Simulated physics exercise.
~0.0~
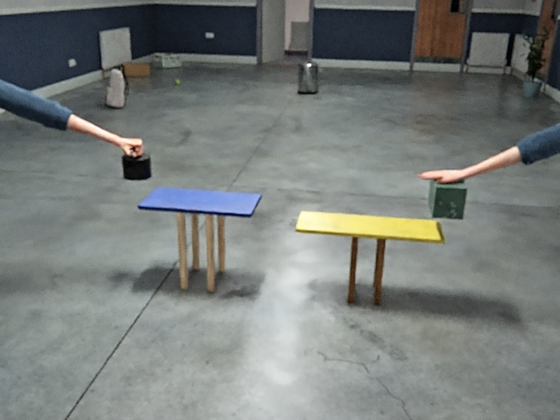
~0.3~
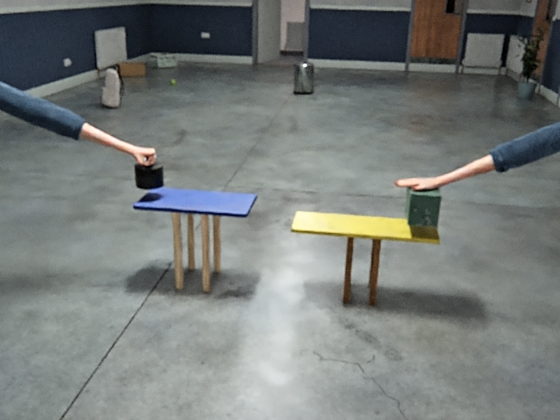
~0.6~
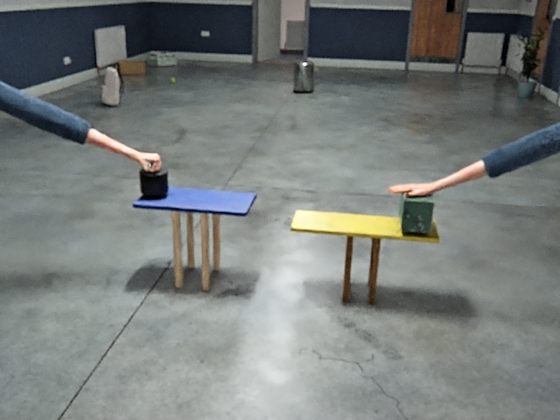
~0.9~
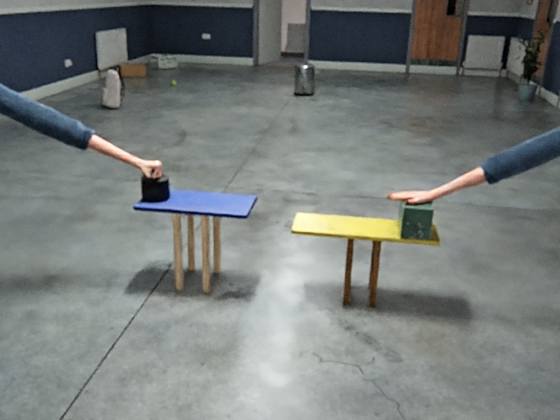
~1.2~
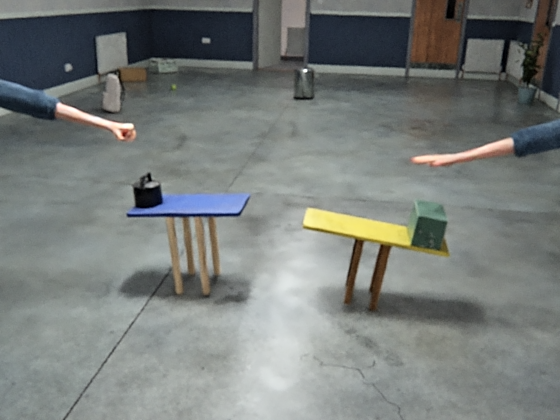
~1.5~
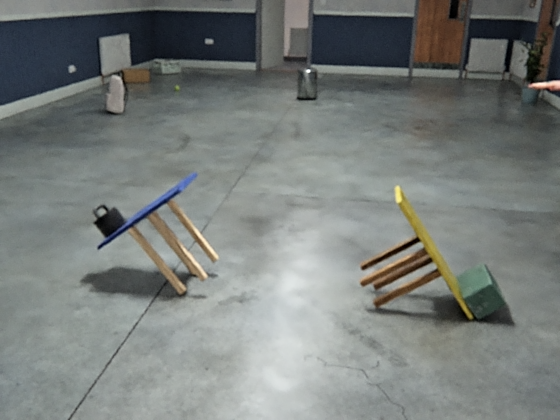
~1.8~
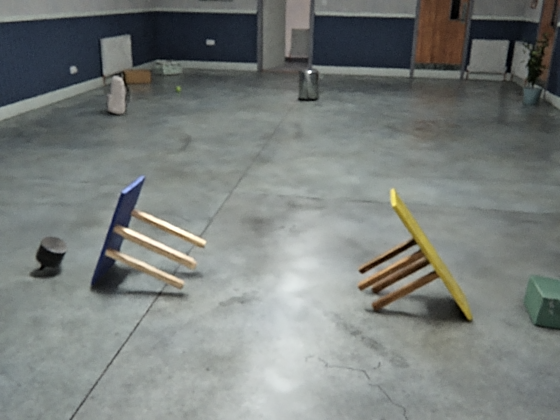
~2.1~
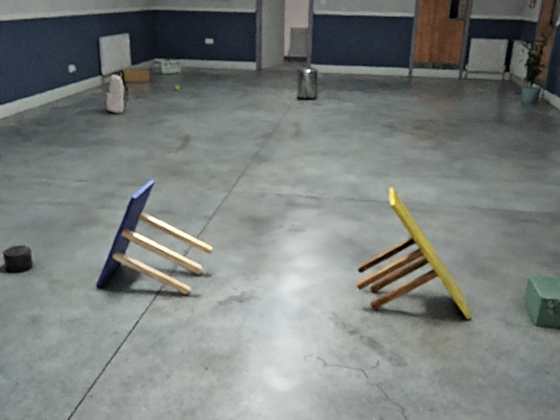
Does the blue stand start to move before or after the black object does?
The blue stand starts to move after the black object. The black object is already being lowered by the hand while the stand is still upright, and the stand only tips over once the hand has let go.
